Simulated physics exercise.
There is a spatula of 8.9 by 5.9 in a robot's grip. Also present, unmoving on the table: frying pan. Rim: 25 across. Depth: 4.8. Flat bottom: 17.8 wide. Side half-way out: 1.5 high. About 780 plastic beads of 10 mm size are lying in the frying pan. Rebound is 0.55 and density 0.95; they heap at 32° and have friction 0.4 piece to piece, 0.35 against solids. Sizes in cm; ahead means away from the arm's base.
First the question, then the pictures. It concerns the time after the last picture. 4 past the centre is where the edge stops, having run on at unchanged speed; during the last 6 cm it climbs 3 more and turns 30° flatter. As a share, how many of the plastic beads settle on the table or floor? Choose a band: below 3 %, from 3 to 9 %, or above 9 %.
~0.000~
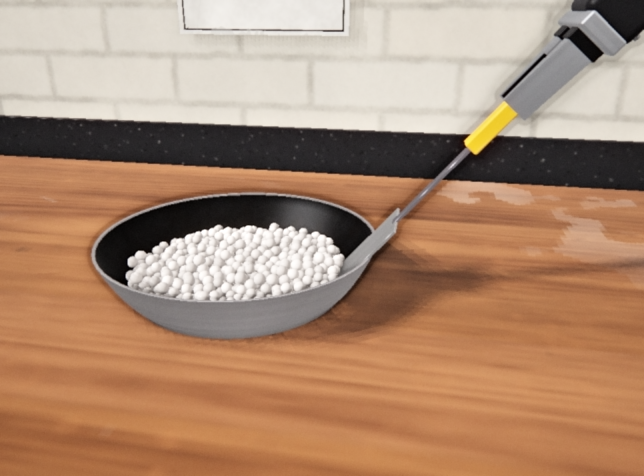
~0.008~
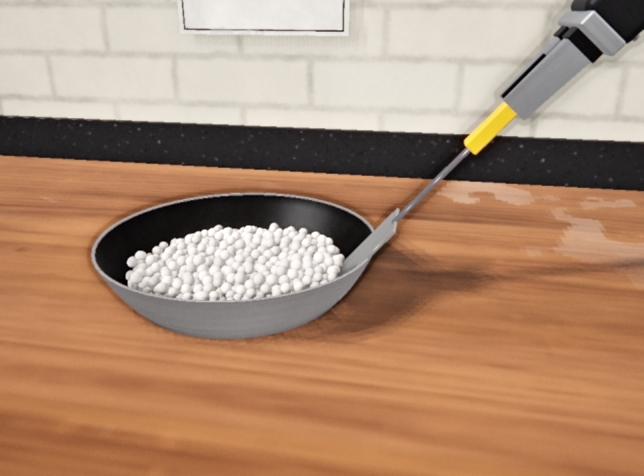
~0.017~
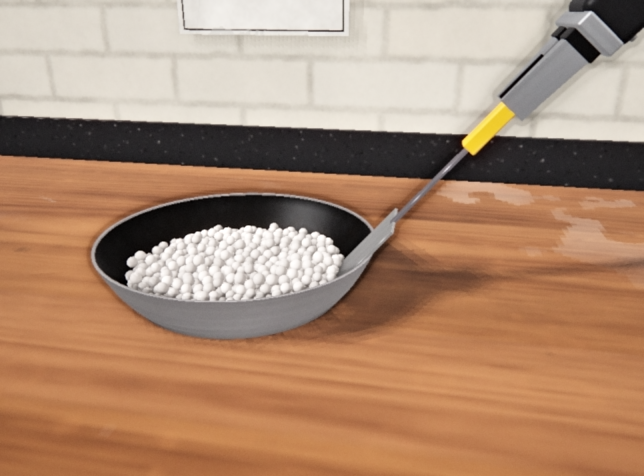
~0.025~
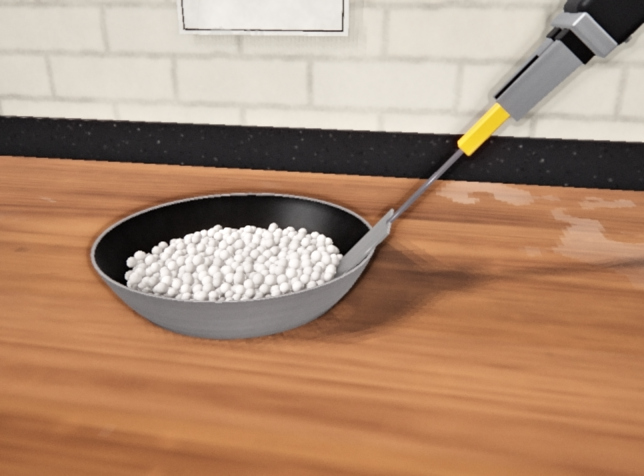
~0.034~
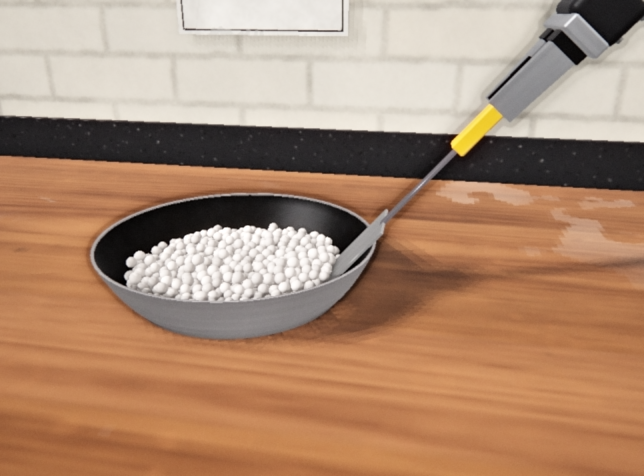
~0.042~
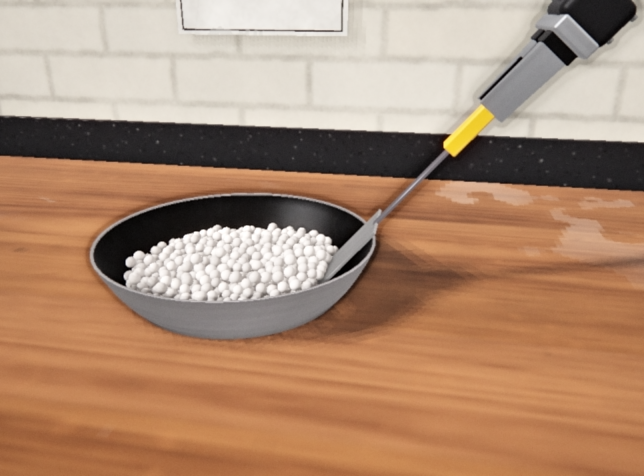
Below 3 %.
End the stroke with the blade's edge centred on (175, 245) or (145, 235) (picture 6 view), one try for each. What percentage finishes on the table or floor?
0 % and 10 %.
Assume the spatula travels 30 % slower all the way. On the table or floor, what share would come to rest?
Some 0 in a hundred.
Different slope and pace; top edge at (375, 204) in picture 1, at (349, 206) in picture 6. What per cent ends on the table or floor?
0 %.
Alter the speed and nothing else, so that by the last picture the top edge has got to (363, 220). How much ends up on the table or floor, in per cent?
I'd say around 5 per cent.
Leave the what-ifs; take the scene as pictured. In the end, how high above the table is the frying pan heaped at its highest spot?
Peak at rest, approximately 5.0 centimetres.
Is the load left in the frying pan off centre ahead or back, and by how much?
It rests close to 2.5 centimetres ahead of centre.
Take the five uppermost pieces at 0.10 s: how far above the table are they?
They are some 5 cm up.
After 0.10 s, sloping 50°, highest piece 5 above the table; 781 in the frying pan.
After 0.15 s, sloping 37°, highest piece 6 above the table; 781 in the frying pan.
After 0.38 s, sloping 20°, highest piece 5 above the table; 781 in the frying pan.
After 1.43 s, sloping 20°, highest piece 4 above the table; 781 in the frying pan.
At rest, 781 in the frying pan. That is 0 % on the table or floor.
